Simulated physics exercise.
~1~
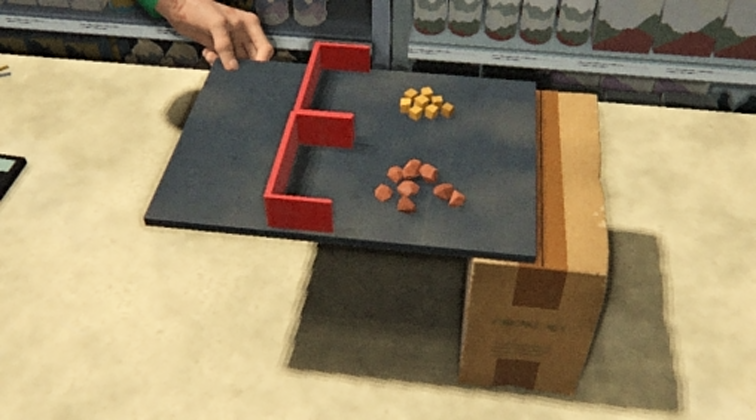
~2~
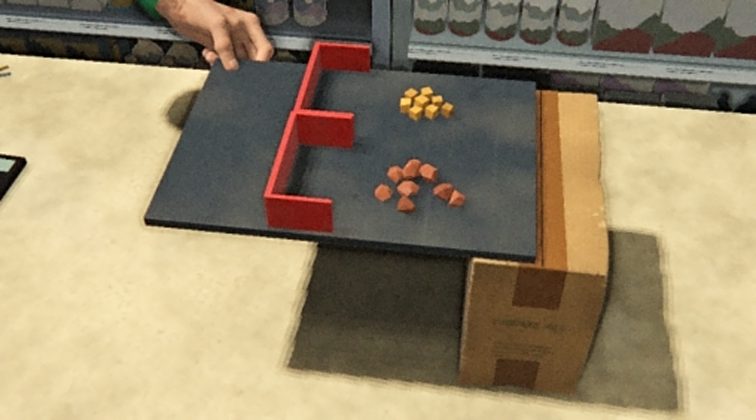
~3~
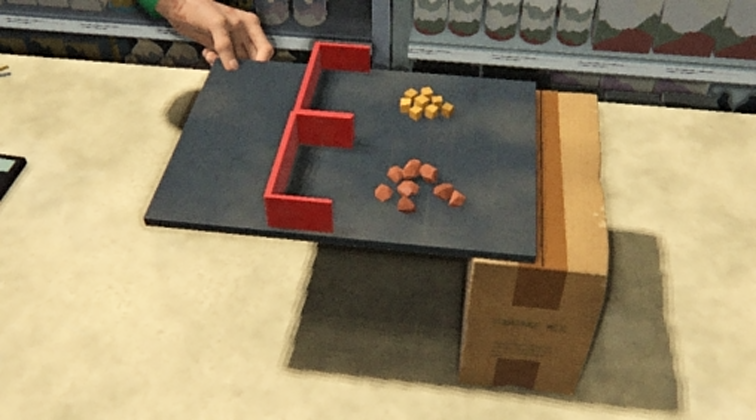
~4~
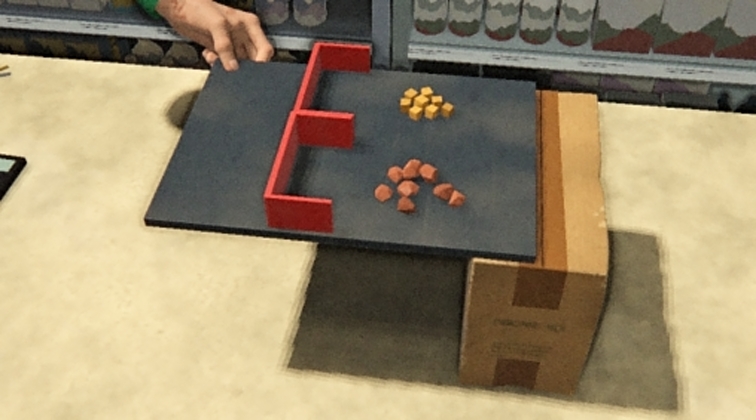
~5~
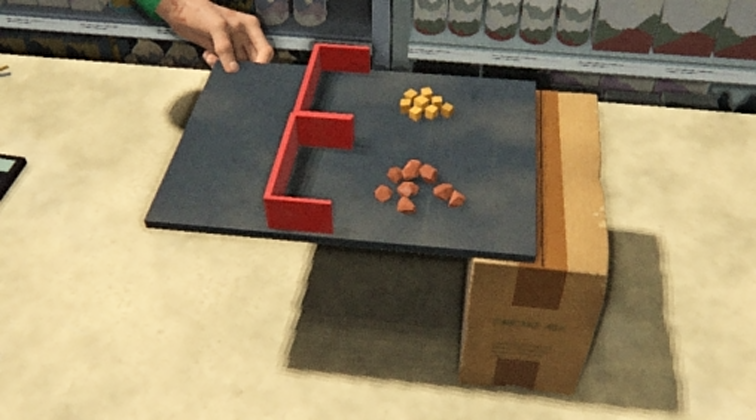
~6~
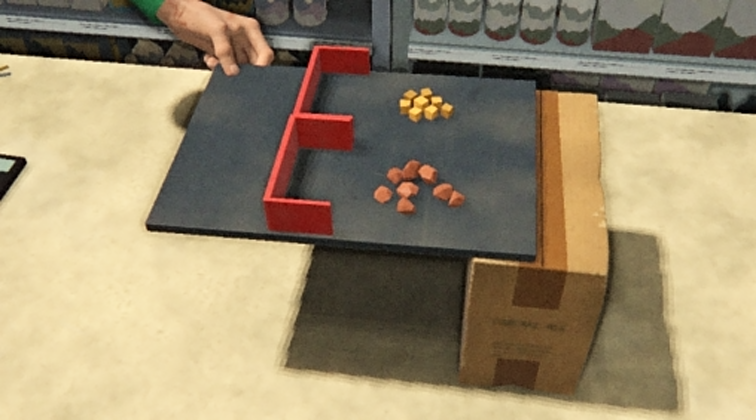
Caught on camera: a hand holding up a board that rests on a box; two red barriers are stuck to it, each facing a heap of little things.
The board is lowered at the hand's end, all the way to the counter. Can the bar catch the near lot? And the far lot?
Near lot: Held back; far lot: Held back.
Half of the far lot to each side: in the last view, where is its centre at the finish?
Roughly (353, 179).
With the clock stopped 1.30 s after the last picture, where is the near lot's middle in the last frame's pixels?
Its centre is near (378, 223).
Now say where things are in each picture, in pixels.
In the first picture, held end of the board near (157, 216), level; box near (529, 237), tall, over half the board's length; near lot near (409, 189), a few bits of crushed brick; far lot near (421, 103), a few croutons; near bar near (283, 167), taller than the pieces; far bar near (309, 88), taller than the pieces.
In the second picture, held end of the board near (157, 216), level; far lot near (421, 103).
In the third picture, held end of the board near (157, 216), level; near lot near (409, 189).
In the fourth picture, held end of the board near (157, 216), level; far lot near (421, 104).
In the fifth picture, held end of the board near (157, 218), down by 1°; near lot near (408, 190).
In the sixth picture, held end of the board near (158, 221), down by 1°; box near (529, 237); near lot near (408, 190), not moving; far lot near (421, 105), not moving; near bar near (283, 171); far bar near (308, 91).
Then, 0.63 s on from there, board sloping at 17°; near lot where it was; far lot where it was.
Then, 1.30 s on from there, board sloping at 34°; near lot has reached its bar; far lot on its way down.
Then, 2.09 s on from there, board resting at 42°; near lot has reached its bar; far lot has reached its bar.
In the end, board resting at 42°; near lot gathered behind its bar; far lot gathered behind its bar.
